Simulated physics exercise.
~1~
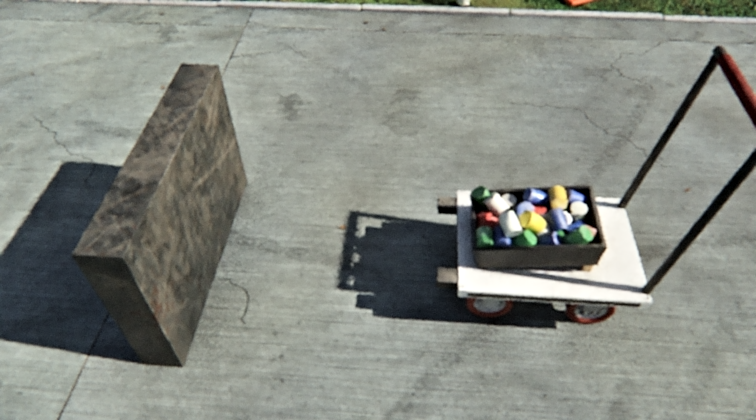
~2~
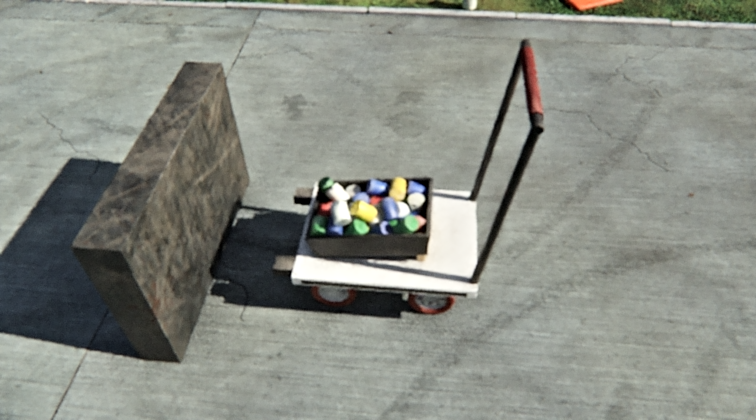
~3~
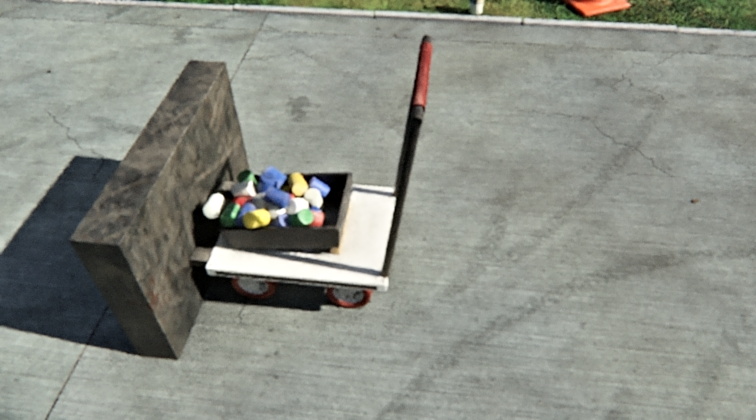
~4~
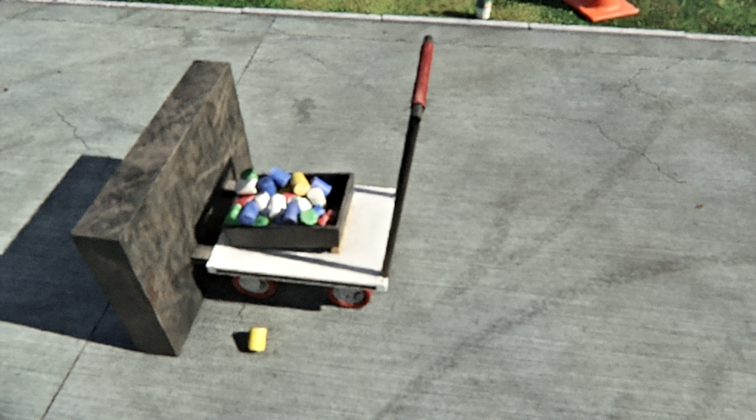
In this clip, a white-decked trolley carrying a black tote of colourful spice jars rolls left and stops against a dark upright wall; the jars surge toward the wall, and a yellow one ends up on the ground beside the stationary trolley.
